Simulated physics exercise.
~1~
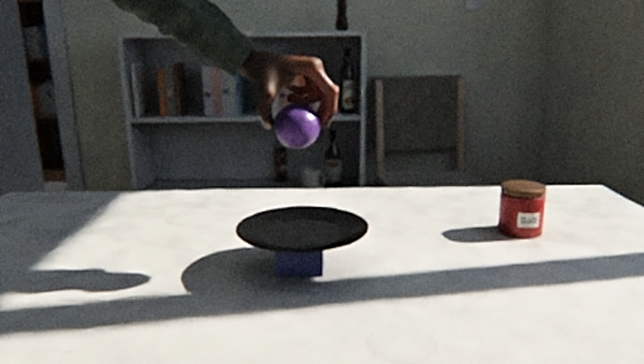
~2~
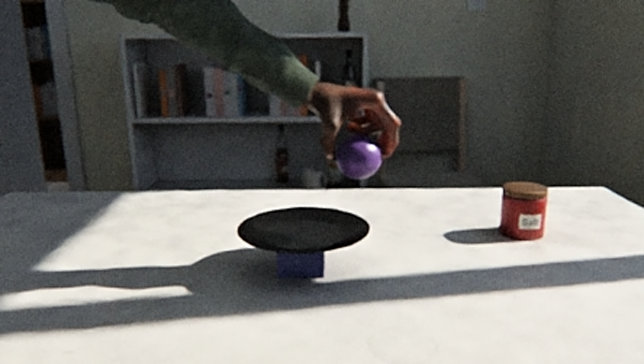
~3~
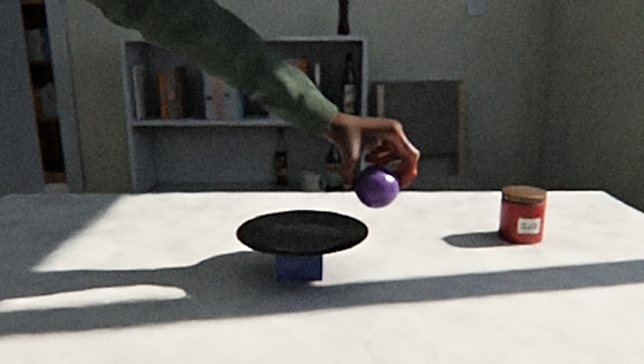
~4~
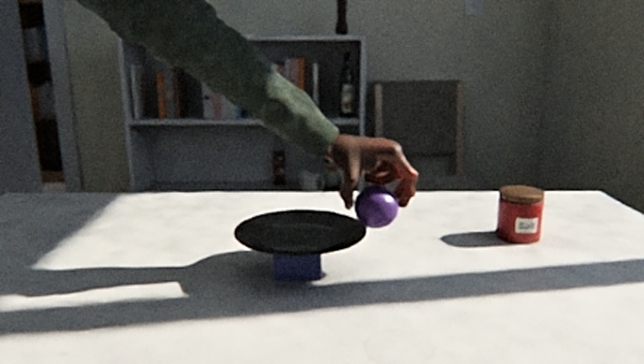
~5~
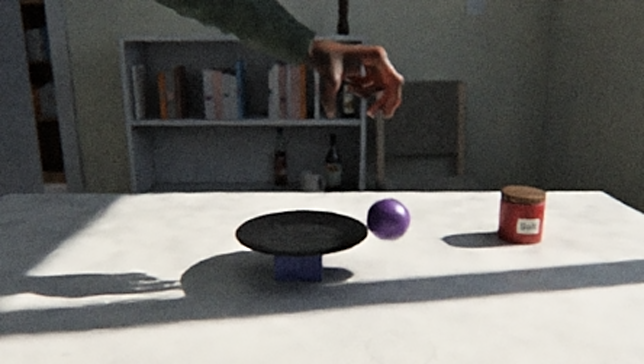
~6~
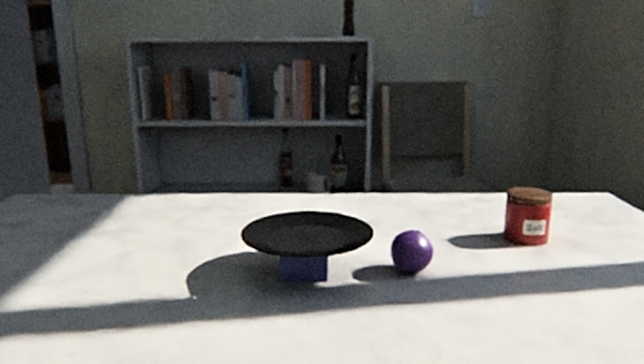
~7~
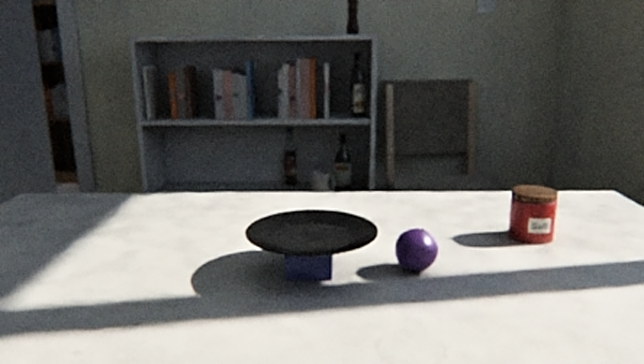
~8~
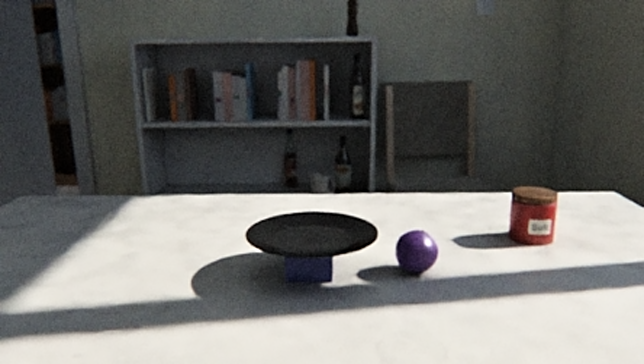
A purple ball, released by a hand at the black plate's right edge, drops onto the table and rests there.
